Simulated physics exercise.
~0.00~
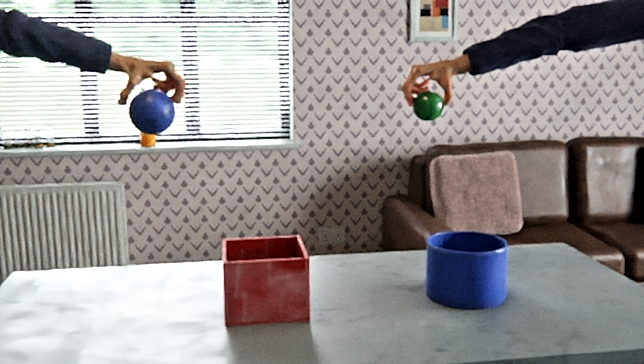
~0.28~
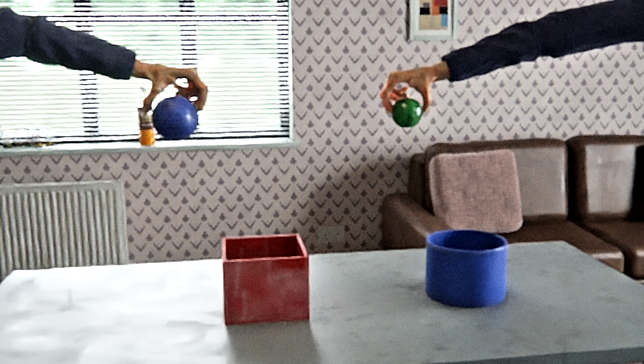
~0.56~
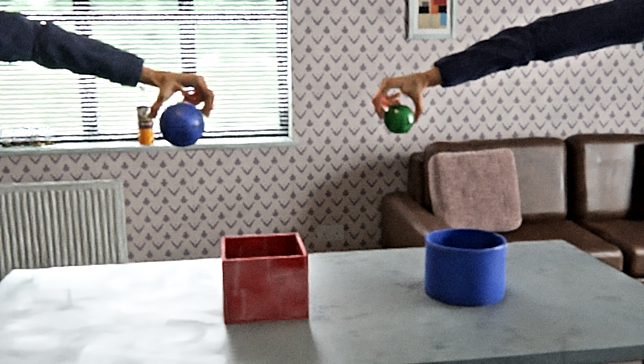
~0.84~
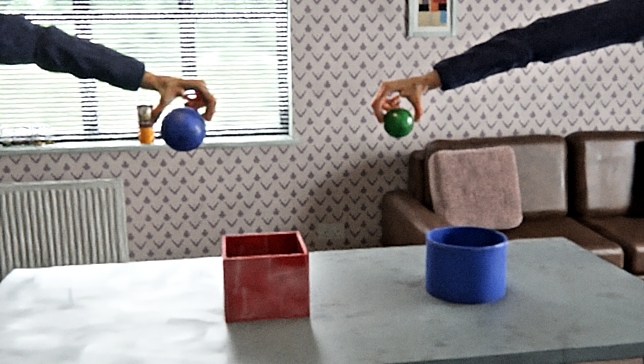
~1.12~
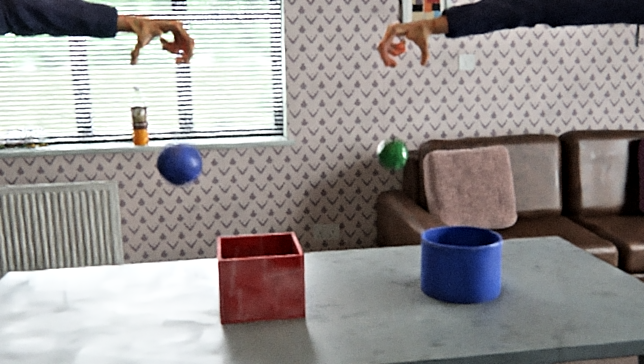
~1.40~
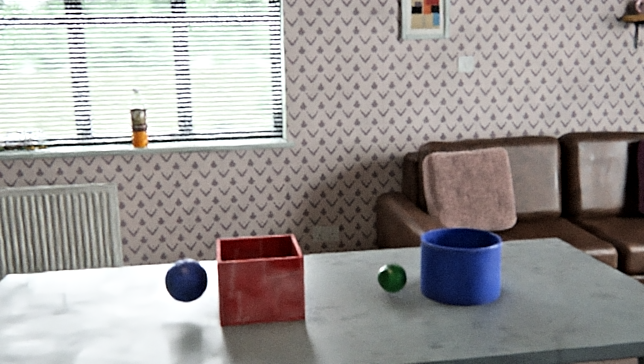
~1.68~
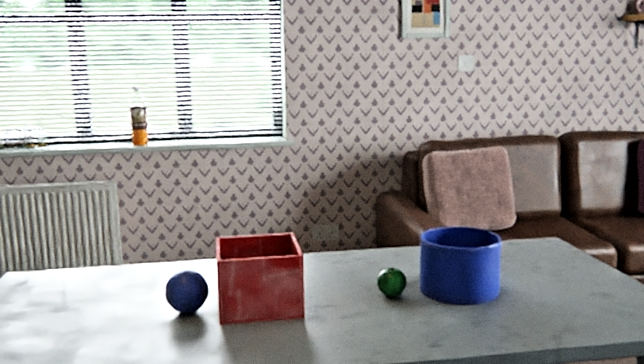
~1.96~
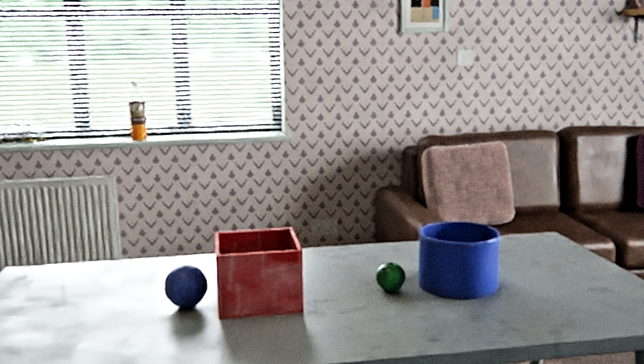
A blue ball and a smaller green apple, held by two hands, shift inward above a table and are released, dropping to the tabletop beside a square red container and a round blue pot, where they rest outside, to the left of each container.
